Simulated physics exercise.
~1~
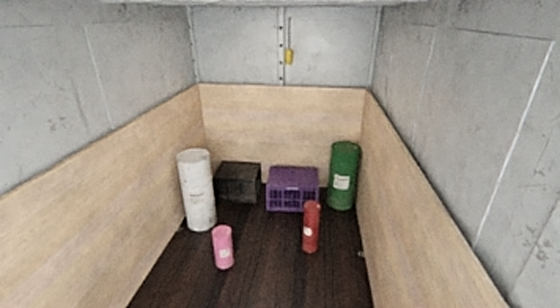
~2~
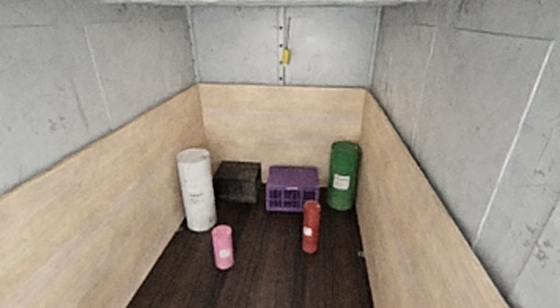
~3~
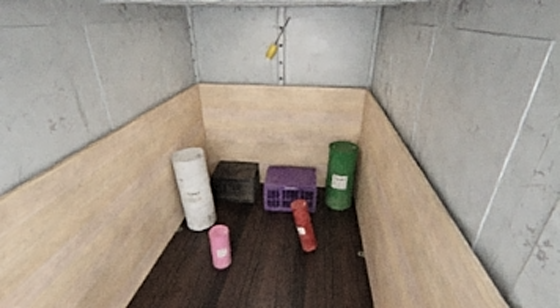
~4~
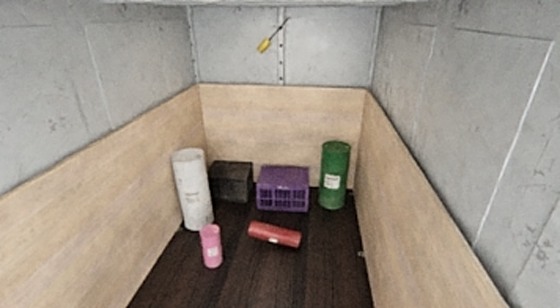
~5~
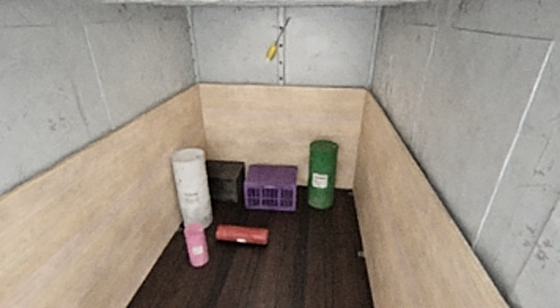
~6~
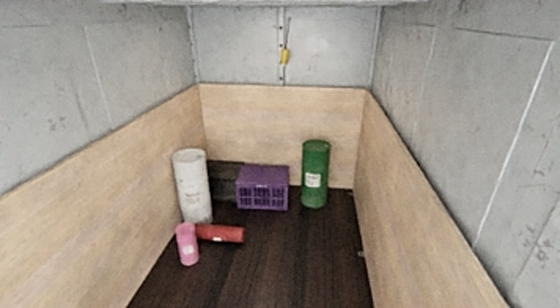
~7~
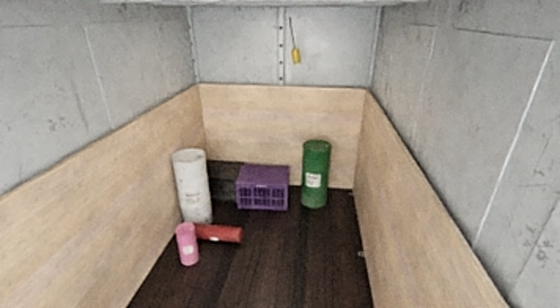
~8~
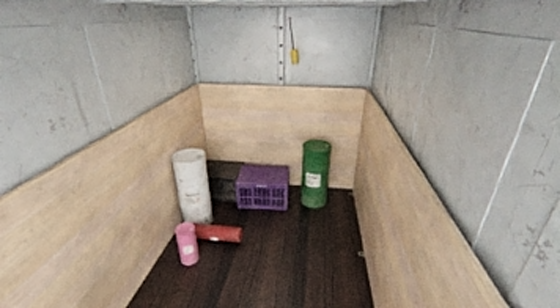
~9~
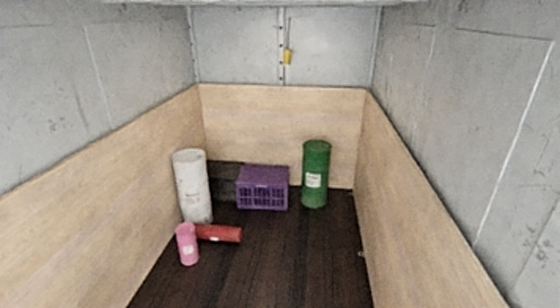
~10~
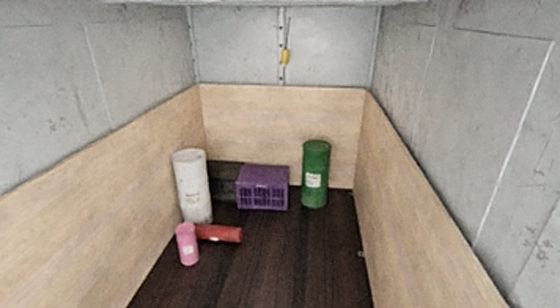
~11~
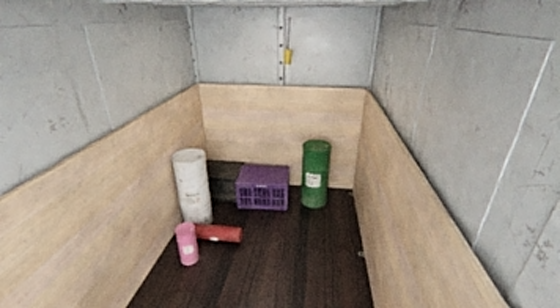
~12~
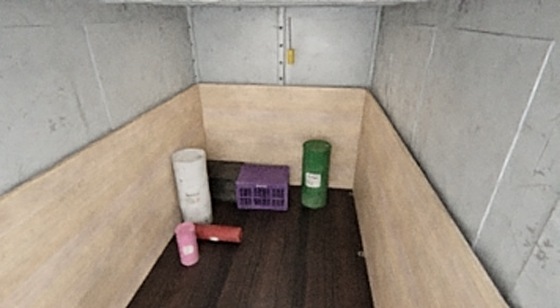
Red canister toppling and sliding left in a wood-lined van bay as chests, green drum and pink canister shift left, then settle.
